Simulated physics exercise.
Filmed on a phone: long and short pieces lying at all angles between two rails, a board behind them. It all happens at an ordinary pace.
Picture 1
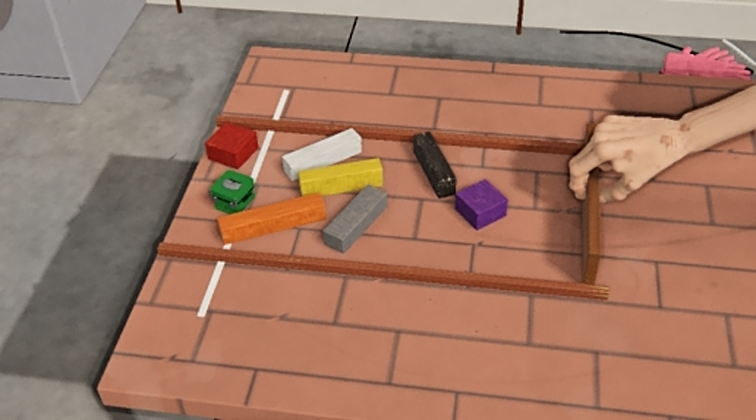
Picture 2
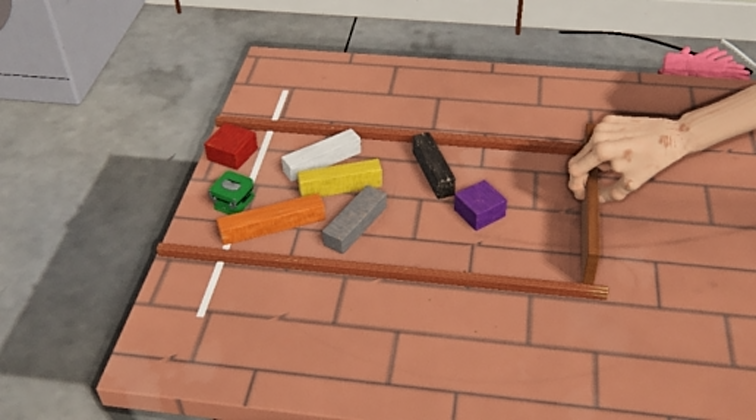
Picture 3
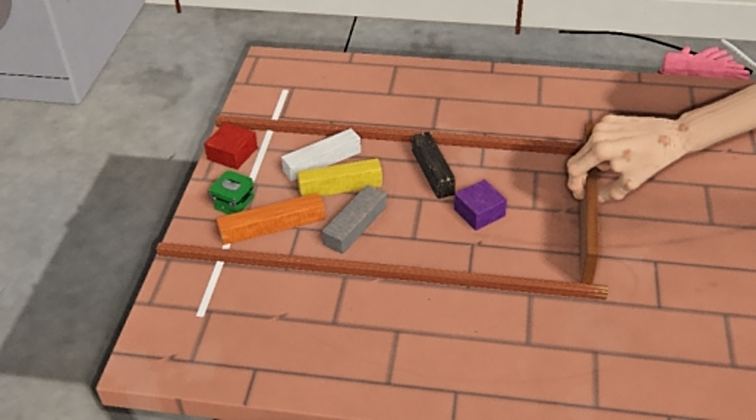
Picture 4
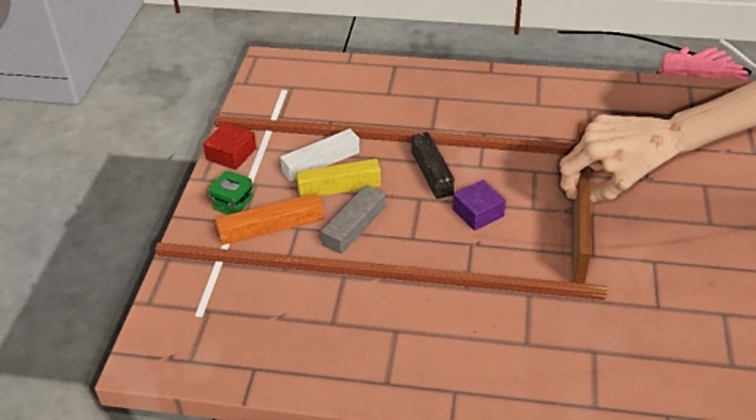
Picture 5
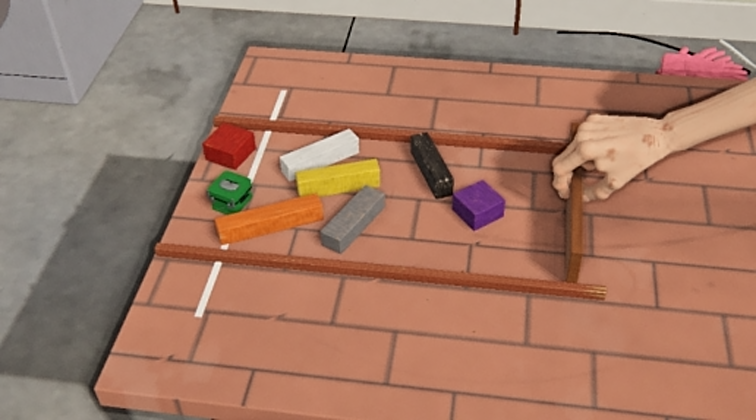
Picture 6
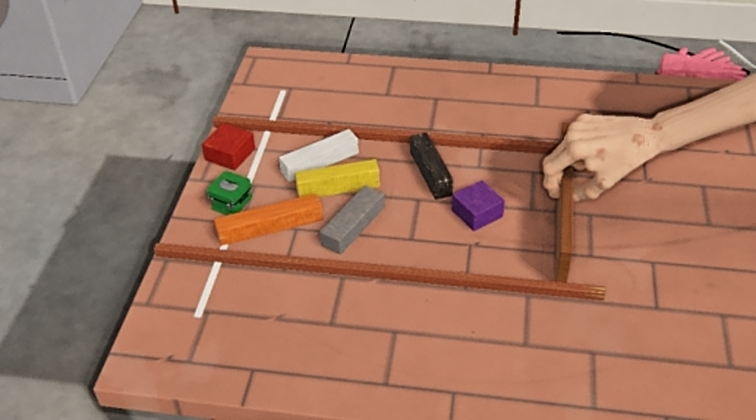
A hand sliding a wooden board slightly left between two rails, with colourful blocks and bars lying still on a brick-patterned surface.
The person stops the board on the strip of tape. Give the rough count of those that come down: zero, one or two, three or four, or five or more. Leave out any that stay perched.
Outcome: The number that fall off is three or four.
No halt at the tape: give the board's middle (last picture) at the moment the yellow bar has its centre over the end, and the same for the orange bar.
About (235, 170), and (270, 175) for the other.
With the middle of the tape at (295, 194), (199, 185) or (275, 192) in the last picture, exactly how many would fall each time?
Try by try, 0, 7 and 0.
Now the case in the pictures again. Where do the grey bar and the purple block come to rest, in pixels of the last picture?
Near (201, 212) and (227, 183).
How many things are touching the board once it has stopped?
It touches 3.
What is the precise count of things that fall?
The count is 3.
Soon after, none off yet; red block at rest near (229, 147); green case at rest near (231, 195); orange bar at rest near (269, 219).
After that, none off yet; red block at rest near (229, 147); green case at rest near (231, 195); orange bar displaced a little near (255, 221).
And then, none off yet; red block moving near (225, 145); green case displaced about its own width near (200, 202); orange bar displaced about its own width near (180, 231).
In the end, the number that fall off is three or four; gone, orange bar, green case and red block.
